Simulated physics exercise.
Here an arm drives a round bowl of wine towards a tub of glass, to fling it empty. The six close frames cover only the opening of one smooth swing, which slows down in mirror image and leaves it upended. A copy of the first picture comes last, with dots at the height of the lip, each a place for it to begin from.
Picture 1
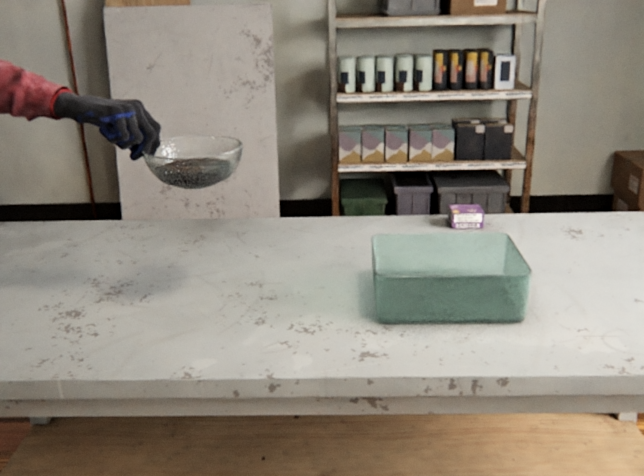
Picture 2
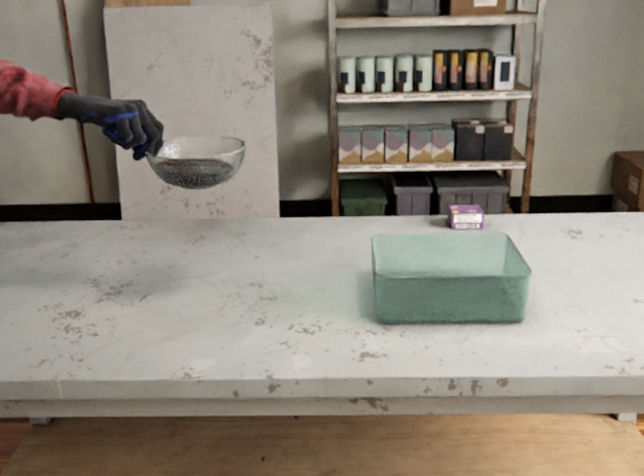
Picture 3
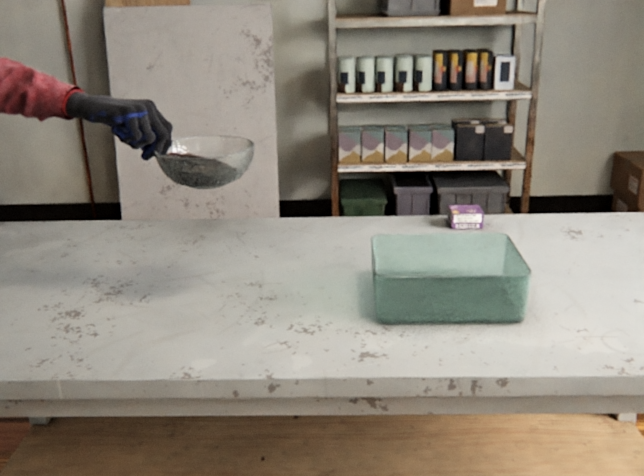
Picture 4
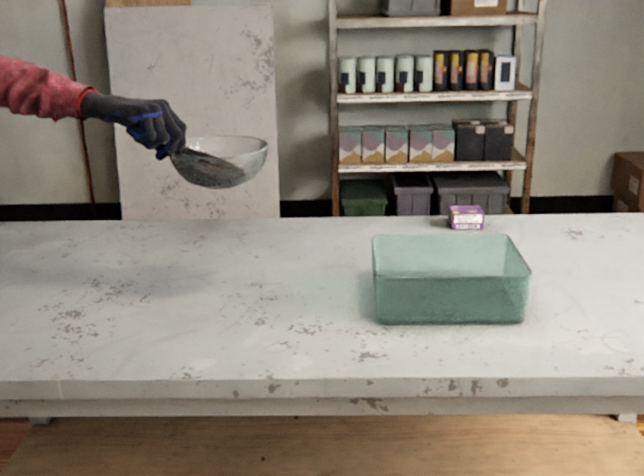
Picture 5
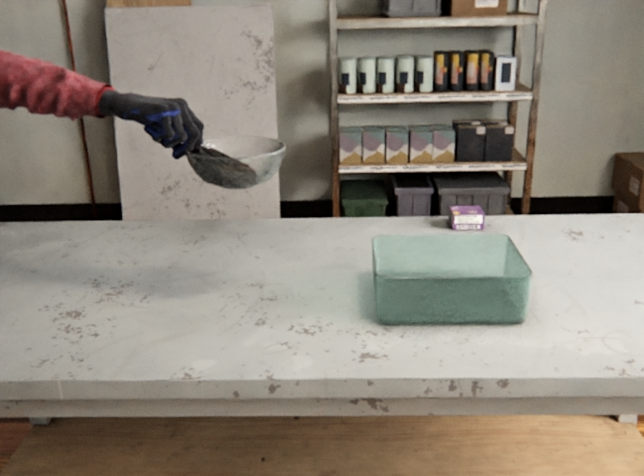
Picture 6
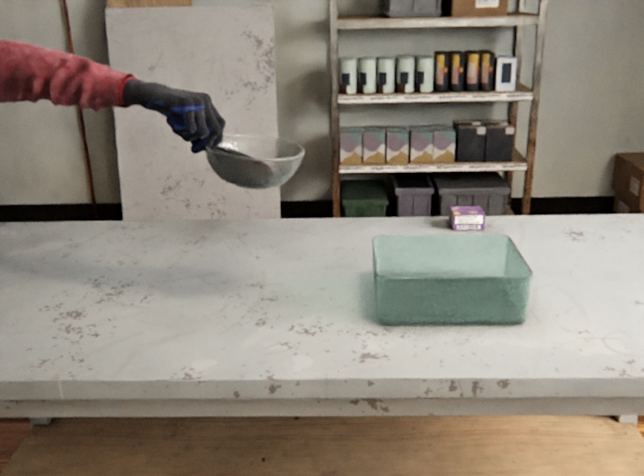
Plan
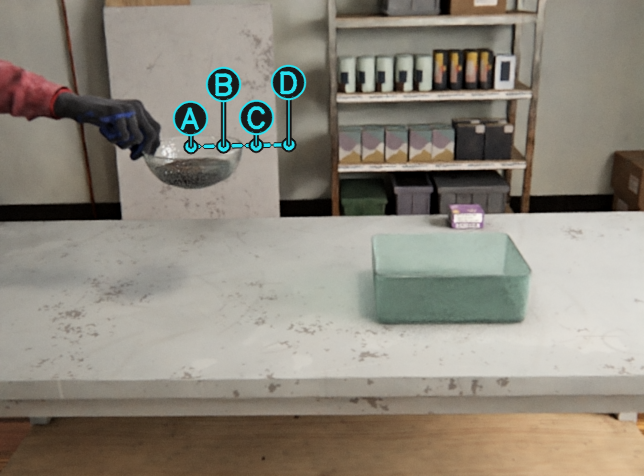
In a storage-like room with a metal shelf of boxes and cans against the back wall, a long, worn white table is seen from the front by a still camera. A pale green see-through tub sits right of centre with a small purple box behind it, while a dark-gloved hand in a red sleeve holds a clear bowl at left. The arm carries the bowl rightward above the table, tilting it slightly.
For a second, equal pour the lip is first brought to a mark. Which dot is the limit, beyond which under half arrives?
It is B.
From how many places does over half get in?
Three.
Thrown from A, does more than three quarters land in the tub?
No.
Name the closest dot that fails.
The answer is A.
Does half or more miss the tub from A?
Yes.
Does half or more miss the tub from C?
No.
On the marked copy, A at (190, 146); B at (223, 146); C at (256, 145); D at (288, 144).
With A, about 36 % lands in the tub, 56 % falls short and 7 % goes beside or beyond.
With B, about 62 % lands in the tub, 28 % falls short and 10 % goes beside or beyond.
With C, about 77 % lands in the tub, 14 % falls short and 9 % goes beside or beyond.
With D, about 85 % lands in the tub, 6 % falls short and 9 % goes beside or beyond.
